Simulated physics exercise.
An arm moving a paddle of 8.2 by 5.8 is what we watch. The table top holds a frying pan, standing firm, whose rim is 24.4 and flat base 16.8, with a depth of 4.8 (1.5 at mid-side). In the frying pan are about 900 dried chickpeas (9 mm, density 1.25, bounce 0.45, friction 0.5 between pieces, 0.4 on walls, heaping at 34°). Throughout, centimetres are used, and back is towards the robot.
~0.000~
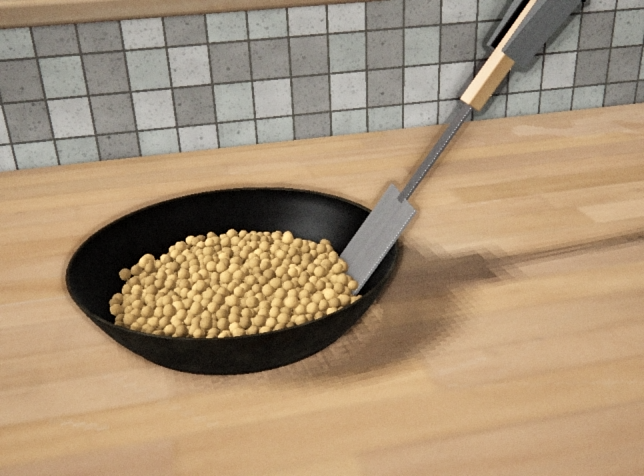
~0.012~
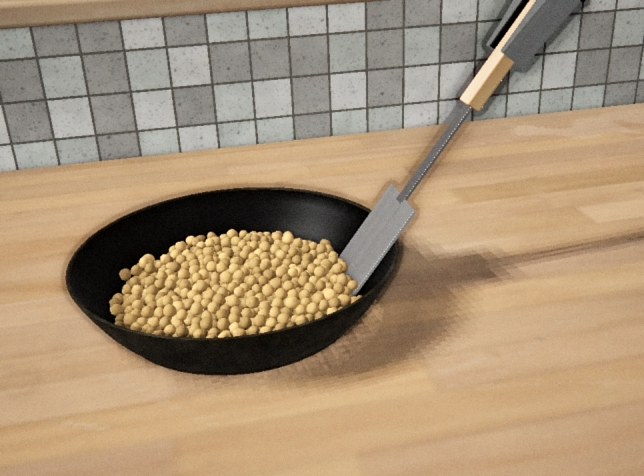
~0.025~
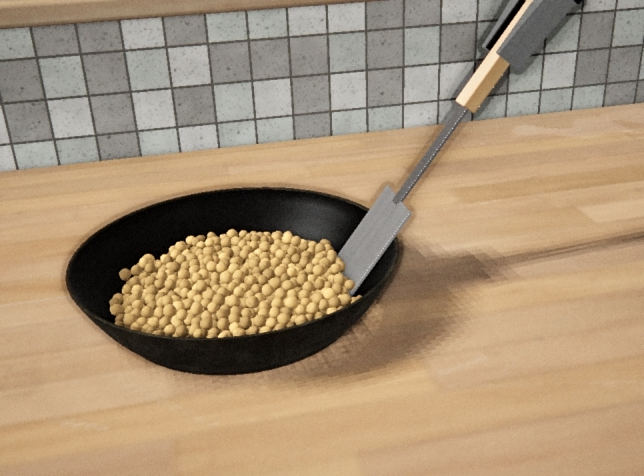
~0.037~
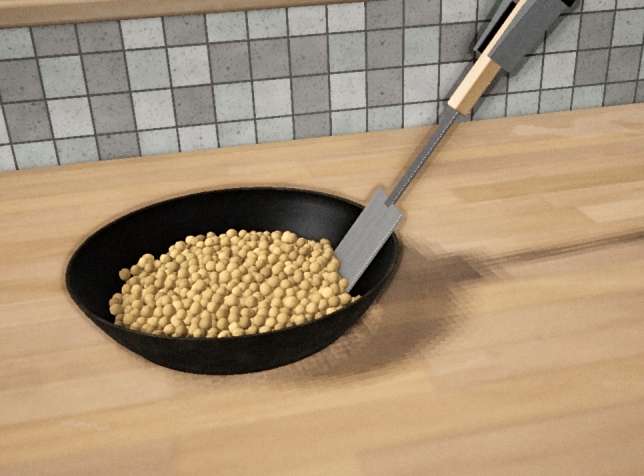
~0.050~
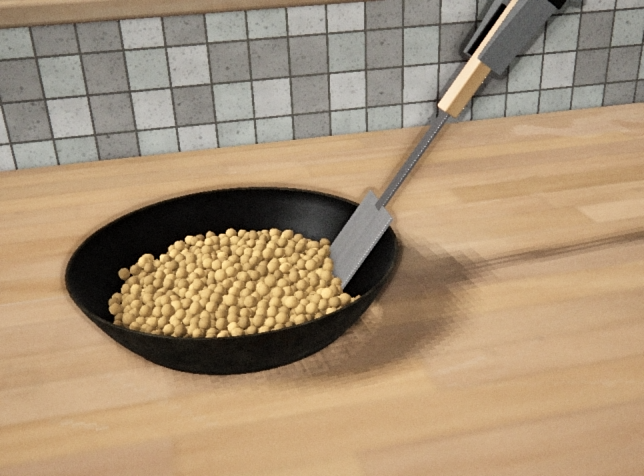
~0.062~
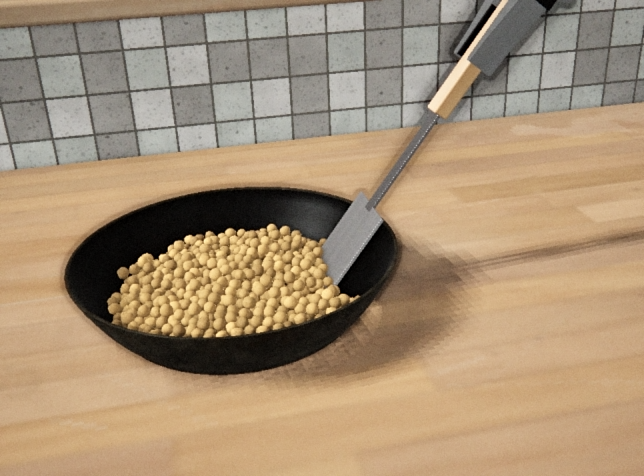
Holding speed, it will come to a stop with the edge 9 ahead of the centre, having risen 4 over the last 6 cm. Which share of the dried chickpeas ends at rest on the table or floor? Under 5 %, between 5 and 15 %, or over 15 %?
Between 5 and 15 %.
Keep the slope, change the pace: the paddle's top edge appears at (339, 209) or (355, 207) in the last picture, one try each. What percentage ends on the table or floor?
First try about 20 %, second try about 15 %.
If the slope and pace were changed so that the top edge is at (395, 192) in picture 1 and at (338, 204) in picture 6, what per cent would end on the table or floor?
Off the vessel, on the table or floor: Some 15 percent.
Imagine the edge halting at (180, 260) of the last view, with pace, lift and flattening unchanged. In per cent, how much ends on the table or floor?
0 %, roughly.
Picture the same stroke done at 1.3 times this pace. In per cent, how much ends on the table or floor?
Roughly 15 percent ends on the table or floor.
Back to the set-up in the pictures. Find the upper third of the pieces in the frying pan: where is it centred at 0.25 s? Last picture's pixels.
Around (152, 277).
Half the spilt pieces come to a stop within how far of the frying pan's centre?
Roughly 22 centimetres.
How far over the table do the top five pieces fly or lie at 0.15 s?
Around 4 cm above the table.
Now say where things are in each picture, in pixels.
Paddle top edge at (404, 197), sloping 53°; upper third of the load around (240, 280), from x 115 to 360, top at y 235; 900 in the frying pan, in the first frame.
Paddle top edge at (403, 197), sloping 53°; upper third of the load around (240, 280), from x 115 to 360, top at y 235, in the second frame.
Paddle top edge at (399, 199), sloping 53°; upper third of the load around (245, 278), from x 115 to 360, top at y 235, in the third frame.
Paddle top edge at (391, 202), sloping 53°; upper third of the load around (247, 278), from x 115 to 360, top at y 235, in the fourth frame.
Paddle top edge at (381, 204), sloping 53°; upper third of the load around (247, 276), from x 115 to 360, top at y 235, in the fifth frame.
Paddle top edge at (372, 205), sloping 53°; upper third of the load around (245, 274), from x 115 to 360, top at y 230; 900 in the frying pan, in the sixth frame.
By 0.15 s, sloping 53°, highest piece 5 above the table; 900 in the frying pan.
By 0.25 s, sloping 53°, highest piece 6 above the table; 900 in the frying pan.
By 0.49 s, sloping 53°, highest piece 5 above the table; 810 in the frying pan, 85 on the table or floor, 5 on the blade or in flight.
By 1.54 s, sloping 53°, highest piece 5 above the table; 810 in the frying pan, 90 on the table or floor.
Final count, 810 in the frying pan, 90 on the table or floor. That is 10 % on the table or floor.
